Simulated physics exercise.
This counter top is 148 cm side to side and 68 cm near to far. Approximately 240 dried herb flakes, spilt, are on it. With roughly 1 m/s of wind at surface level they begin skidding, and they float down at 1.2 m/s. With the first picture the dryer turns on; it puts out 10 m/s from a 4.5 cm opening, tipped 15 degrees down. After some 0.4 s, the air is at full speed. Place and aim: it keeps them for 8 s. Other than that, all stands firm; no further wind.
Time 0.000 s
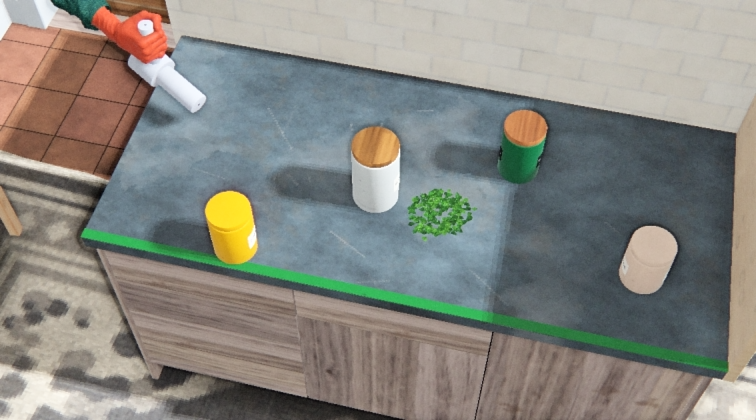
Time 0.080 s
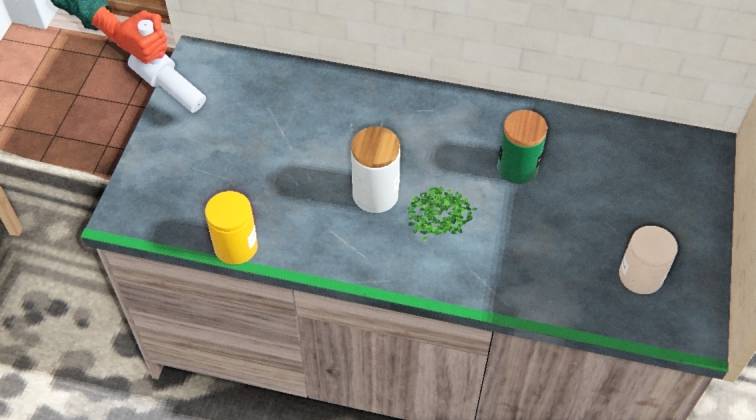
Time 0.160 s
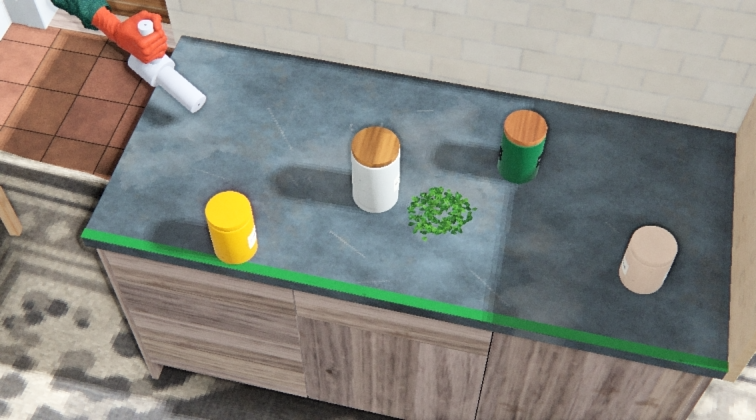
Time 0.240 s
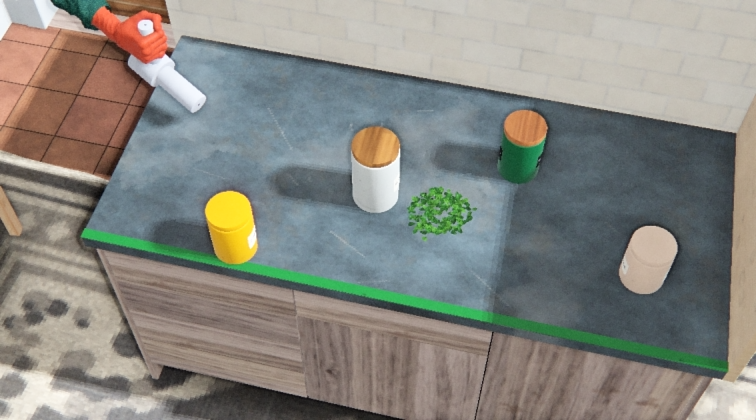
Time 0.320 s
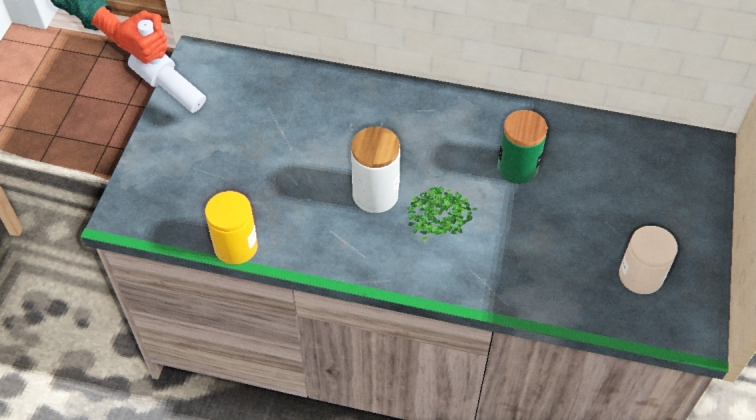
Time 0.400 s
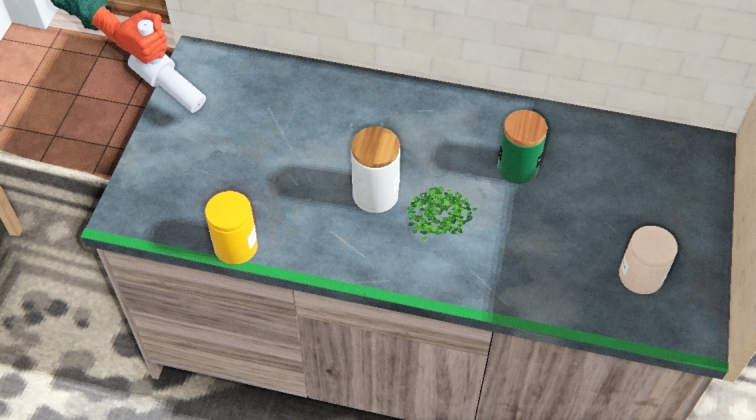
Gloved hand holding a white dryer at the left corner of a dark counter, green herb flakes lying still among four jars.
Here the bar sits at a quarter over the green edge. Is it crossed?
The share over that edge stays at or under a quarter.
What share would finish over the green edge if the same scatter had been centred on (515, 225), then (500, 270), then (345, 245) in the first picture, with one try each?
0 %, 60 %, 100 %.
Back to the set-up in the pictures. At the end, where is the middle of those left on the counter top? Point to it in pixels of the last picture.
The middle sits near pixel (502, 212).
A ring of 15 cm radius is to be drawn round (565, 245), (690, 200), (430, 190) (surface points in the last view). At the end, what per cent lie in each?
In order: About 15 %, then 20 %, then 50 %.
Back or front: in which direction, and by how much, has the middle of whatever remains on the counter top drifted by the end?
It has moved to the far side by around 5 cm.
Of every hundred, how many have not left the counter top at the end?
I'd say close to 100 percent.
After 1.6 s the count stands so, 2 % are over the green edge; the middle of those still in play is near (460, 211).
After 2.6 s the count stands so, 2 % are over the green edge; the middle of those still in play is near (465, 211).
After 4.4 s the count stands so, 2 % are over the green edge; the middle of those still in play is near (481, 210).
After 8.0 s, at the end, 2 % are over the green edge; the middle of those still in play is near (502, 212).
